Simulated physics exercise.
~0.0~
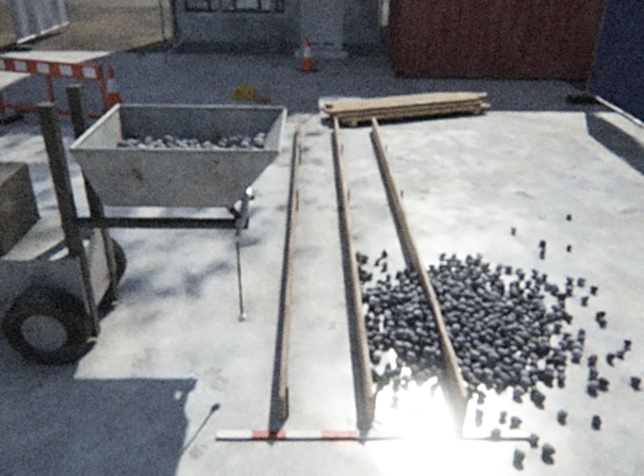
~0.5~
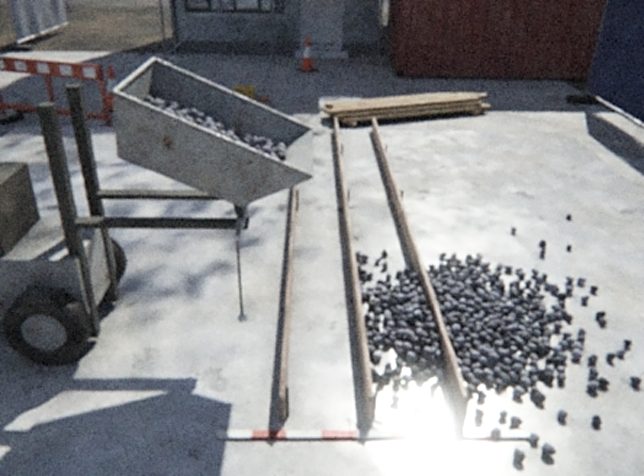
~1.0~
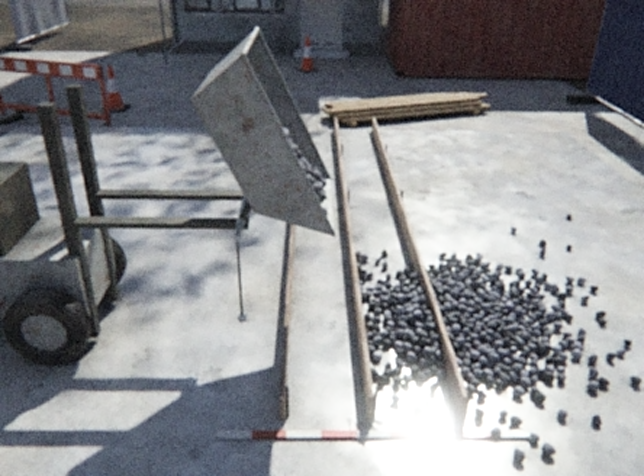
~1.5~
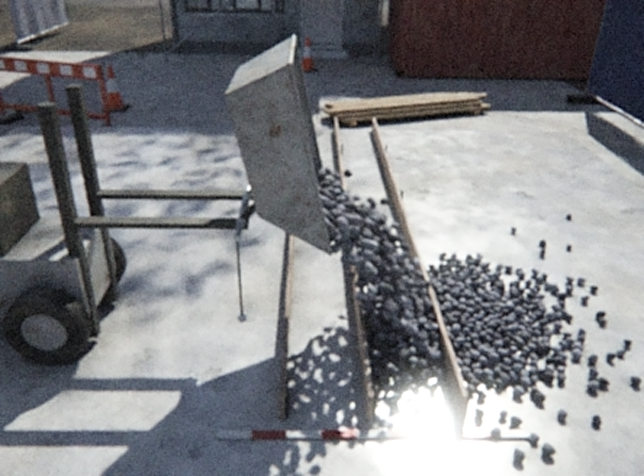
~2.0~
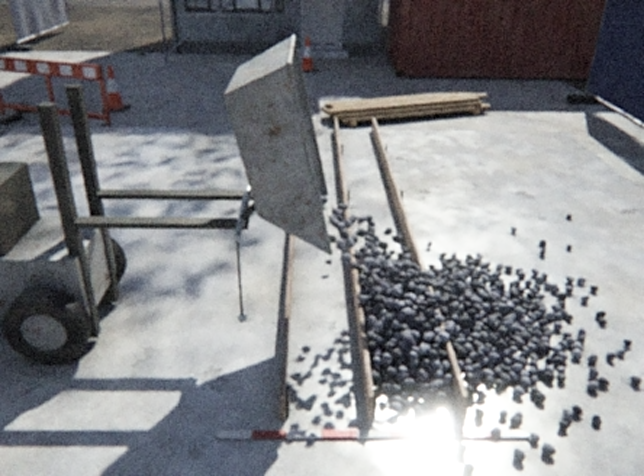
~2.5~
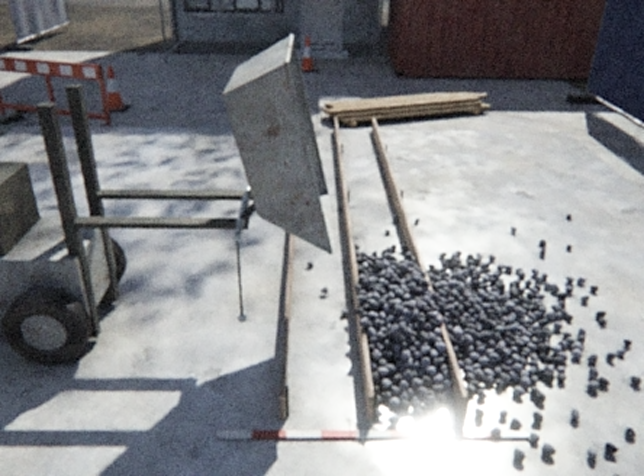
A forklift with a grey metal skip stands at the left of a sunlit concrete yard, seen from slightly above, with a red and white barrier behind it. Three long boards lie across the middle, more planks are stacked beyond, and dark round stones lie scattered around the right-hand board. The skip, holding more stones, tilts steadily to the right until it is nearly upright. The stones slide to its lower edge, then pour out in a thick stream over the boards. At the end the skip hangs steeply tipped, and most of the fresh stones lie heaped between the middle and right boards, merging with the earlier pile.
